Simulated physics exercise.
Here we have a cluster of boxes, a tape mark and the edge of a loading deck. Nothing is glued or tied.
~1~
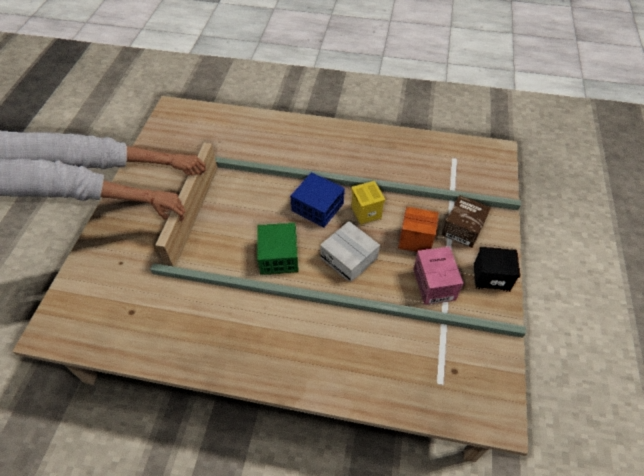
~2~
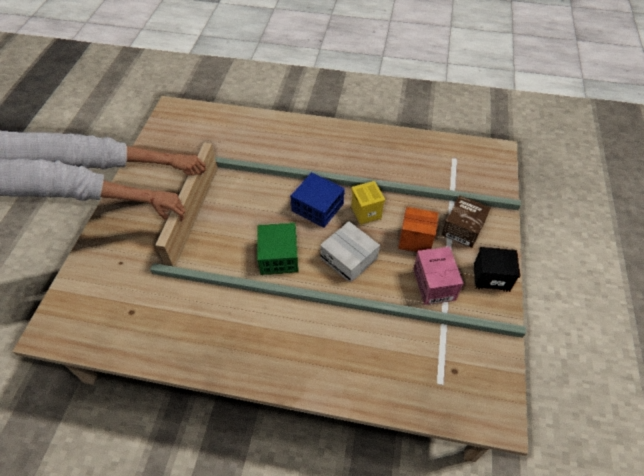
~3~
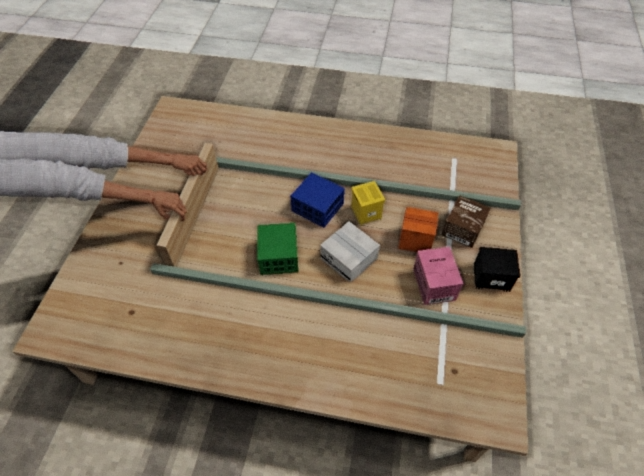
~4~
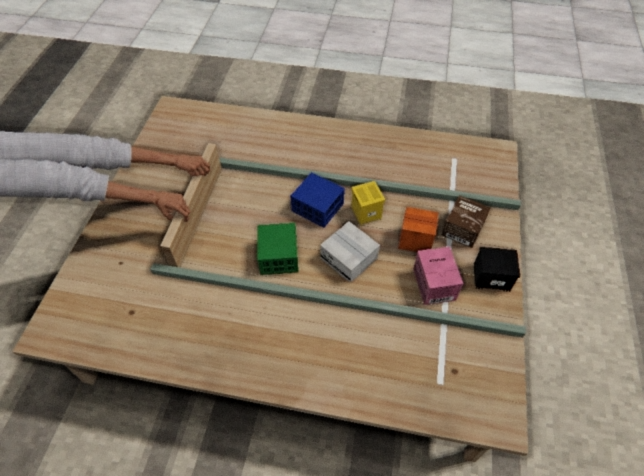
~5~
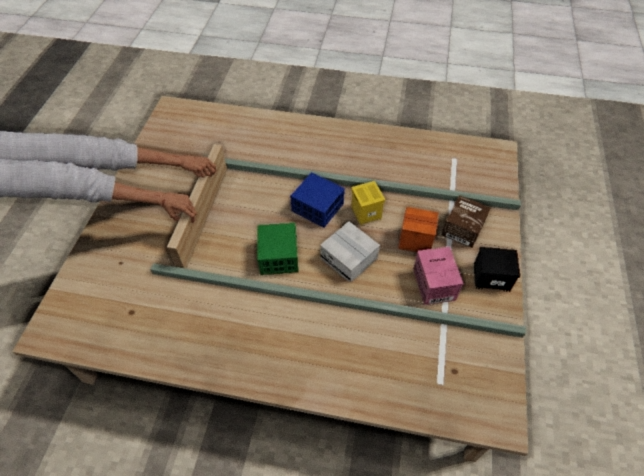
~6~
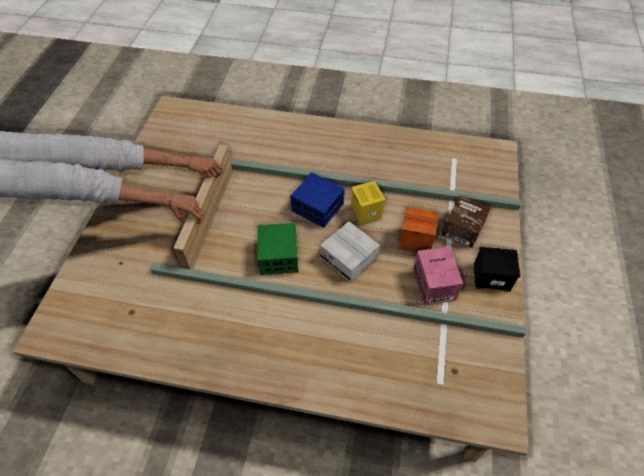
Two hands slide a wooden plank slightly right across a table toward several colored boxes.
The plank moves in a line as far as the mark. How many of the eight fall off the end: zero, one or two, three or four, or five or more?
In the end the number that fall off is three or four.
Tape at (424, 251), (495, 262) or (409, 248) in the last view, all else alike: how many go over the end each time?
In that order 1, 6 and 1.
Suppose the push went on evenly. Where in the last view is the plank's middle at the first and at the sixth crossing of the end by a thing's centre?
Its middle is around (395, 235) and later (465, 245).
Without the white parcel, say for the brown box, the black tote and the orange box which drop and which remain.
The brown box tumbles off, the black tote is lost, the orange box does not fall.
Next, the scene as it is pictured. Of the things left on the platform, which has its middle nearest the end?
That is the white parcel.
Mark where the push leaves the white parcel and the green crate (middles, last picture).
About (515, 274), and the other about (470, 285).
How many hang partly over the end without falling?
1 of them.
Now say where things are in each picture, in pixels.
Black tote (496, 269); brown box (466, 221); pink box (437, 276); plank (190, 203); tape (448, 254), in the first frame.
Brown box (466, 221); green crate (278, 249), in the second frame.
Pink box (437, 276); blue crate (318, 200), in the third frame.
Black tote (496, 269); plank (194, 203), in the fourth frame.
Brown box (466, 221); orange box (418, 231), in the fifth frame.
Black tote (496, 269); brown box (466, 221); pink box (437, 276); plank (206, 205); tape (448, 254), in the sixth frame.
Early on, none off yet; black tote at rest near (496, 269); brown box at rest near (466, 221); pink box at rest near (437, 276).
Finally, the number that fall off is three or four; lost, orange box, pink box, brown box and black tote.
